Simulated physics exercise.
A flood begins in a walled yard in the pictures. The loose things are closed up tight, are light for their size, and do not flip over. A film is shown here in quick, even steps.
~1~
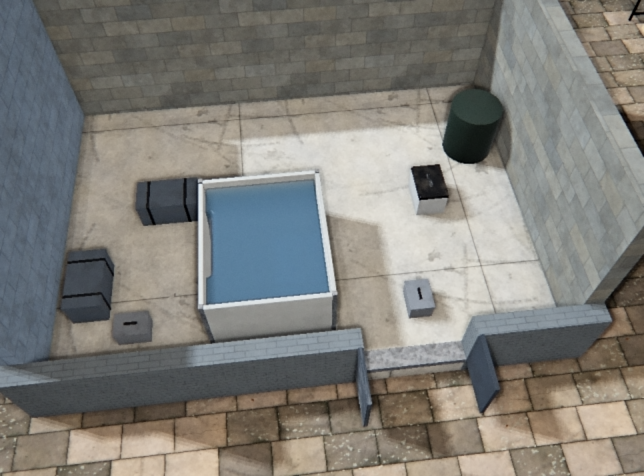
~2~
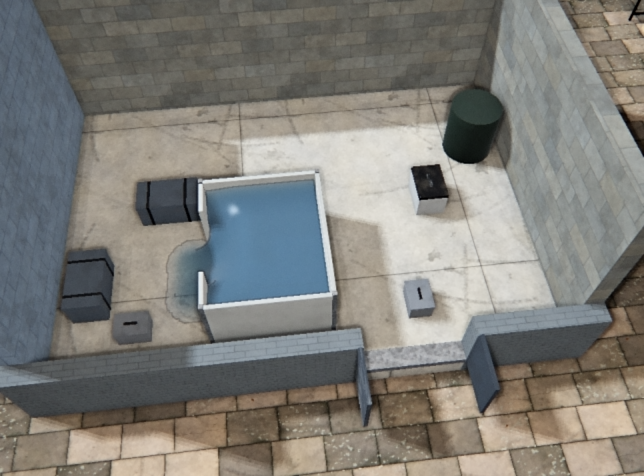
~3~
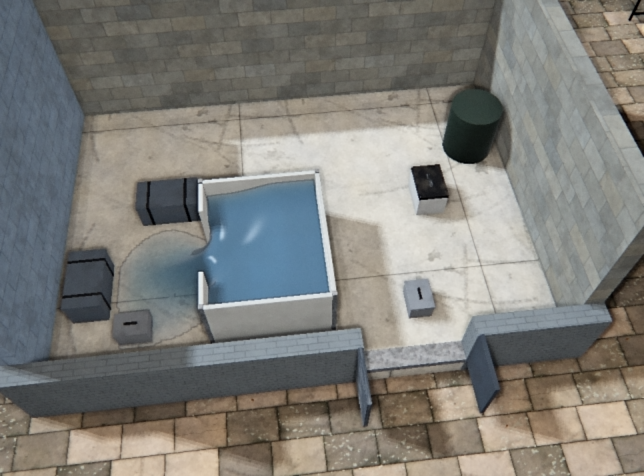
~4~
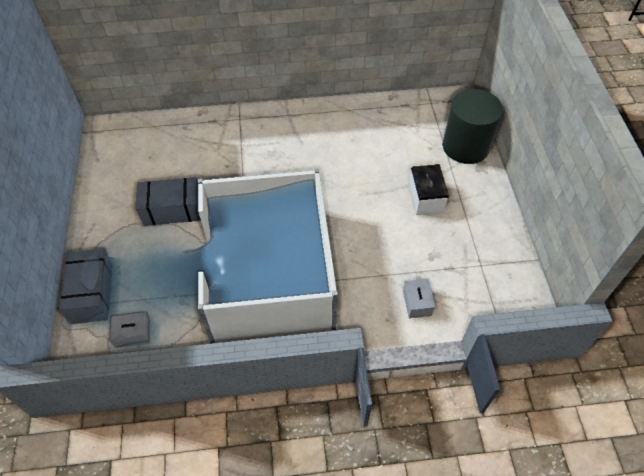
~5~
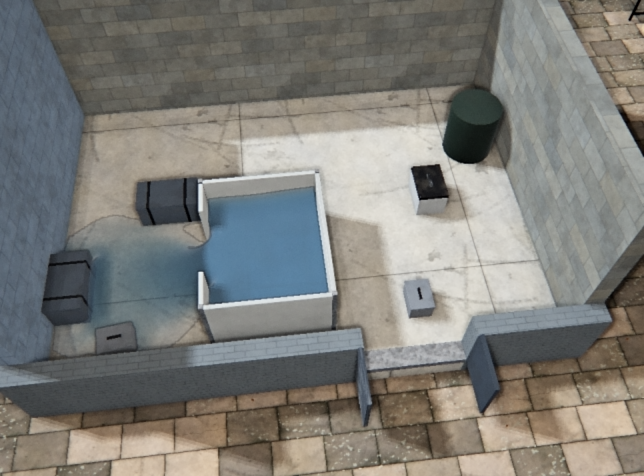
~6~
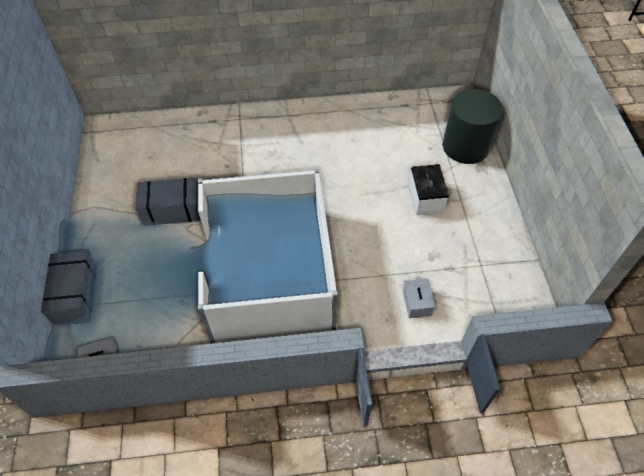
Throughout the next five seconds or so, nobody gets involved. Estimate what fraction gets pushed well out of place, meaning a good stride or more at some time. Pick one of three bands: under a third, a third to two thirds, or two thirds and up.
A third to two thirds.
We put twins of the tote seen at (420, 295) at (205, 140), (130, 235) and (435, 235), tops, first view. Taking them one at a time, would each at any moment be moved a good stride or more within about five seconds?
One after the other: Pushed that far, pushed that far, under that.
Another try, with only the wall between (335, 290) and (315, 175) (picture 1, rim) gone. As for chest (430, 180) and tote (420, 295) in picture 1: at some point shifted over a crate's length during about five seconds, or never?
The first one went the full distance; the second one went the full distance.
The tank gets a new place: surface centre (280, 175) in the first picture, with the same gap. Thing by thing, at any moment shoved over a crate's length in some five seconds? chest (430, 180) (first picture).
Put simply: It didn't get there.
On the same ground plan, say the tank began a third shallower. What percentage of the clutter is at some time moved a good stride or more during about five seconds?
Share: Close to 40 %.
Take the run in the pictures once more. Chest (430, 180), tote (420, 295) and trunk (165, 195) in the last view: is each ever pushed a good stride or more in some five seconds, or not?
Note, listed order - never went far / moved a long way / never went far.
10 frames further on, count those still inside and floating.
That would be 2.
A moment on, 1 of 5 are well off their spots; 2 afloat.
Next, 0 of 5 are well off their spots; 2 afloat.
Later, 2 of 5 are well off their spots; 2 afloat.
In the end, 2 of 5 are well off their spots, and 3 have been at some point; 2 afloat.
